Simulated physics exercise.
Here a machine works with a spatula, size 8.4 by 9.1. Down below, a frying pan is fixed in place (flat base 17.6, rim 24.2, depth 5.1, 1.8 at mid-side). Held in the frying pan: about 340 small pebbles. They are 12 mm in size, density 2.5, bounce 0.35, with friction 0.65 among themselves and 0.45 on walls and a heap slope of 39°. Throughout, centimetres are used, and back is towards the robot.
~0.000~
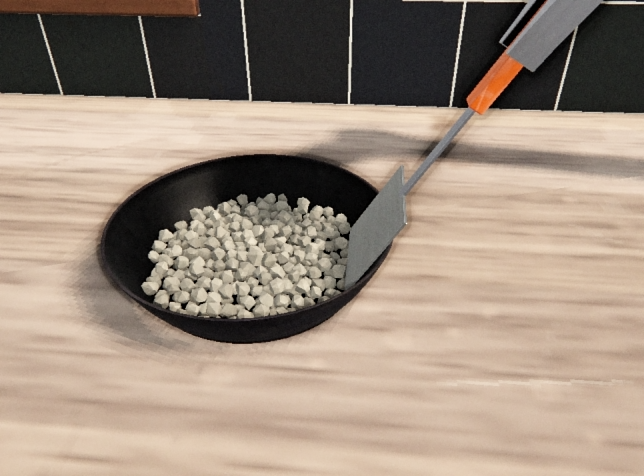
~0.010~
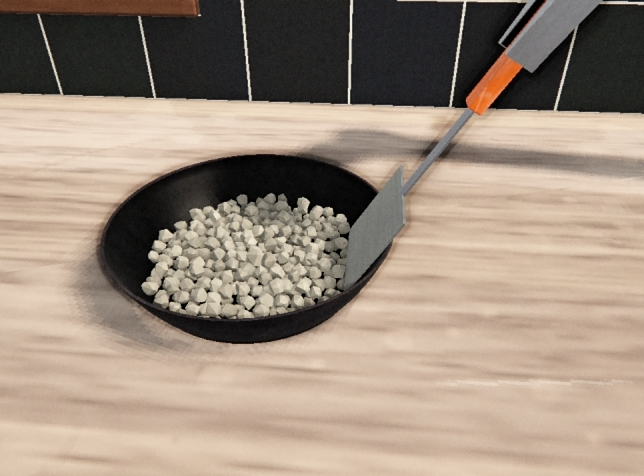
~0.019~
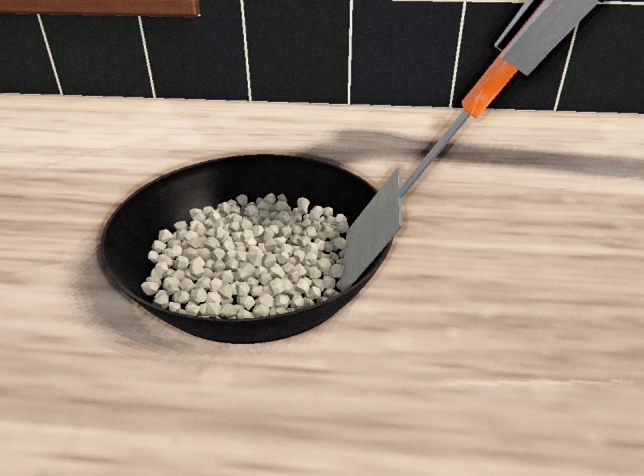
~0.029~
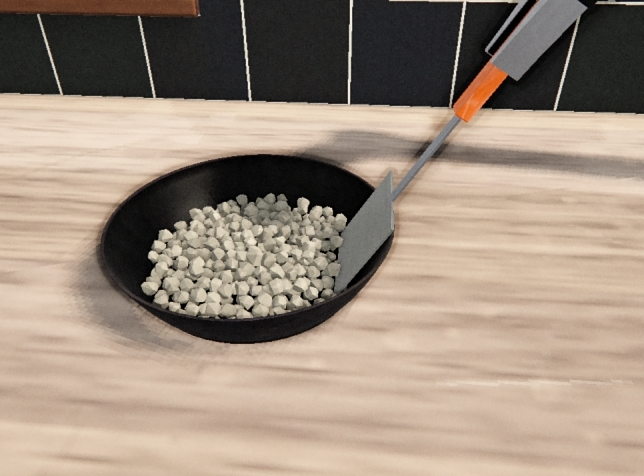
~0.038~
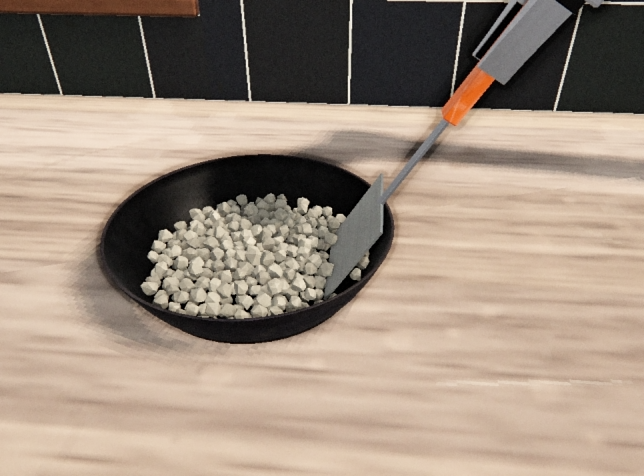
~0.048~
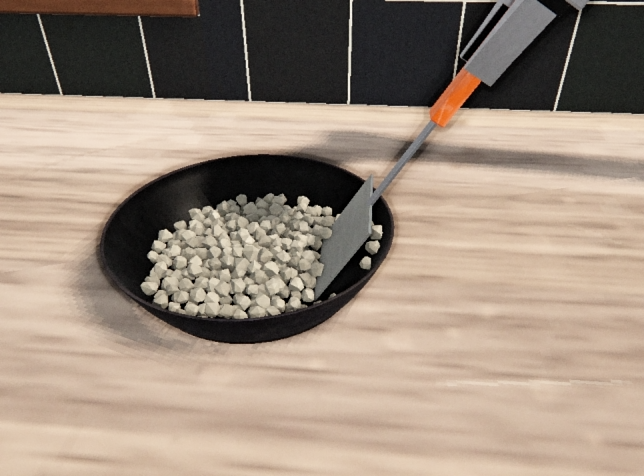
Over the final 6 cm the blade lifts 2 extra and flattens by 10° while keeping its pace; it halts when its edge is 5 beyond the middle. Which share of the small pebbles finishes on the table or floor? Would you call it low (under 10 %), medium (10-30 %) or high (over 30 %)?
I would call it low.
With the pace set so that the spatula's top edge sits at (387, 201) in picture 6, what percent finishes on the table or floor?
0 %.
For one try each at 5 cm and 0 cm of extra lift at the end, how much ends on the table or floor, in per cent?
Result: Approx. 10 % and 5 %, one try each.
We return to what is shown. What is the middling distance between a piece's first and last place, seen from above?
I'd estimate close to 4 centimetres.
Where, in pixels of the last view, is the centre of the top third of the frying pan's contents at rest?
It is centred near (158, 230).
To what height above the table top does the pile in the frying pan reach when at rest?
Some 6.5 cm above the table.
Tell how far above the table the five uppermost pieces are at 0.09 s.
Height: Approx. 10 cm.
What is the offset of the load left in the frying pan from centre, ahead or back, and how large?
Some 5.0 cm ahead of the centre.
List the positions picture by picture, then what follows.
The spatula top edge at (404, 192), sloping 59°; upper third of the load around (255, 244), from x 150 to 345, top at y 200; 344 in the frying pan, in the first picture.
The spatula top edge at (403, 192), sloping 59°; upper third of the load around (255, 244), from x 150 to 345, top at y 200, in the second picture.
The spatula top edge at (400, 194), sloping 59°; upper third of the load around (255, 244), from x 150 to 345, top at y 200, in the third picture.
The spatula top edge at (392, 198), sloping 59°; upper third of the load around (256, 246), from x 150 to 345, top at y 200, in the fourth picture.
The spatula top edge at (382, 200), sloping 59°; upper third of the load around (263, 245), from x 150 to 365, top at y 200, in the fifth picture.
The spatula top edge at (371, 201), sloping 59°; upper third of the load around (266, 244), from x 150 to 375, top at y 200; 344 in the frying pan, in the sixth picture.
After 0.09 s, sloping 59°, highest piece 13 above the table; 339 in the frying pan, 5 on the blade or in flight.
After 0.13 s, sloping 55°, highest piece 20 above the table; 339 in the frying pan, 5 on the blade or in flight.
After 0.35 s, sloping 49°, highest piece 30 above the table; 329 in the frying pan, 7 on the table or floor, 8 on the blade or in flight.
After 1.40 s, sloping 49°, highest piece 6 above the table; 328 in the frying pan, 16 on the table or floor.
In the end, 328 in the frying pan, 16 on the table or floor. That is 5 % on the table or floor.
